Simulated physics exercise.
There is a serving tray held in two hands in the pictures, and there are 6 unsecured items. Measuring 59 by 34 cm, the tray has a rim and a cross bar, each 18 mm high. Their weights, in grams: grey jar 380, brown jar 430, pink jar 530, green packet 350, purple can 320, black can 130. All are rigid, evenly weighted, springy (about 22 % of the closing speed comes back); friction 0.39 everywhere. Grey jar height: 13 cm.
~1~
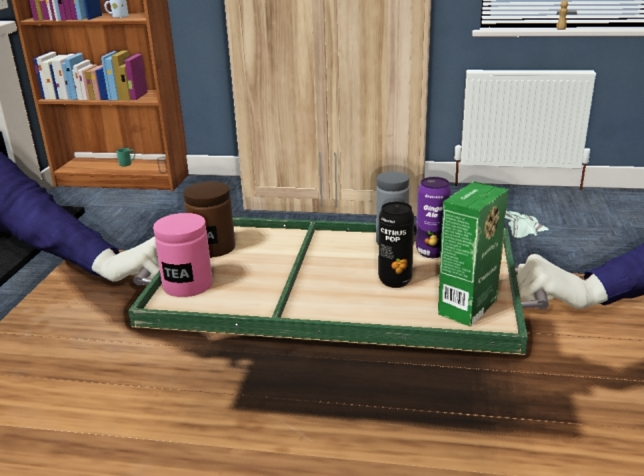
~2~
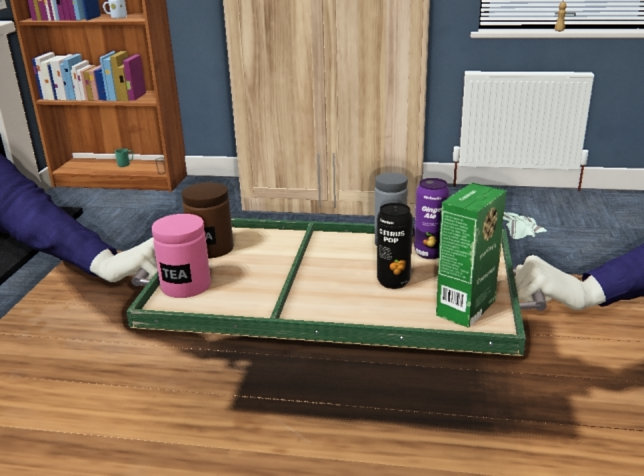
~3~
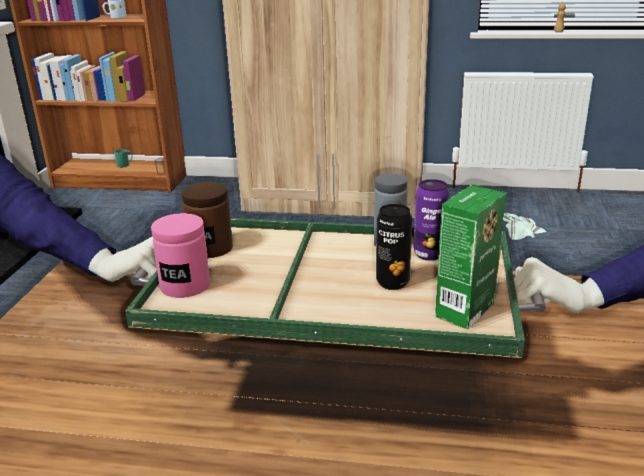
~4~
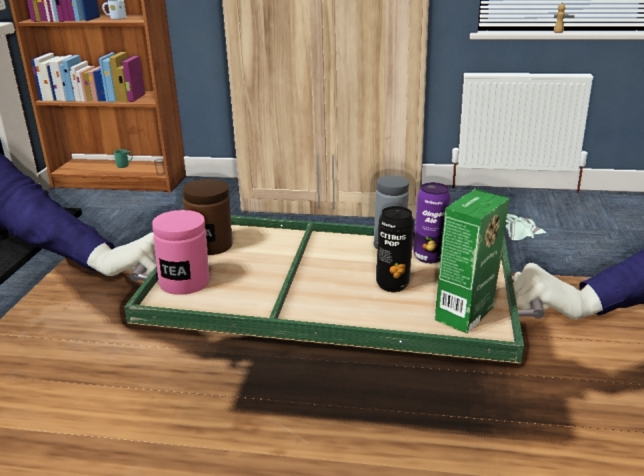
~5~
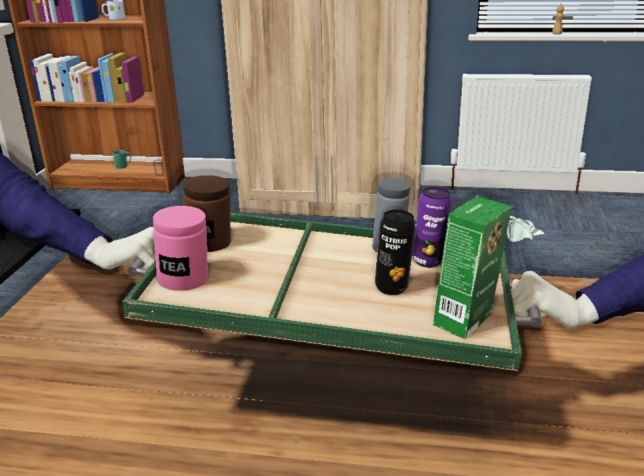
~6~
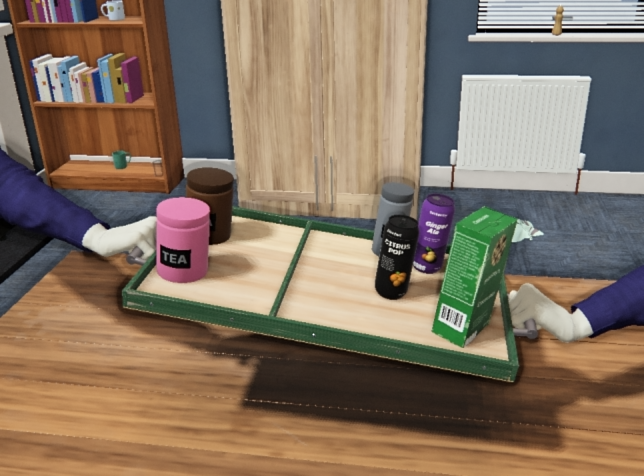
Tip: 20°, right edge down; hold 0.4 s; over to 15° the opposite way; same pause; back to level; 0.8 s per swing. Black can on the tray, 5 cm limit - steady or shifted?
It remains where it was.
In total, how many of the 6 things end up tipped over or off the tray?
My answer is 1.
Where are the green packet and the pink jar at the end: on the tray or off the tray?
Once it settles, the green packet has gone out of bounds; as for the pink jar, it keeps within bounds.
Then, 0.90 s later than the last frame, tilt 20°, right edge down; green packet now off the tray.
Then, 1.20 s later than the last frame, tilt 6°, right edge down.
Then, 2.20 s later than the last frame, tilt 14°, left edge down.
When it is over, off the tray, green packet; the other 5 within 5 cm of the start. End places, in pixels of the last picture, black can near (392, 250).
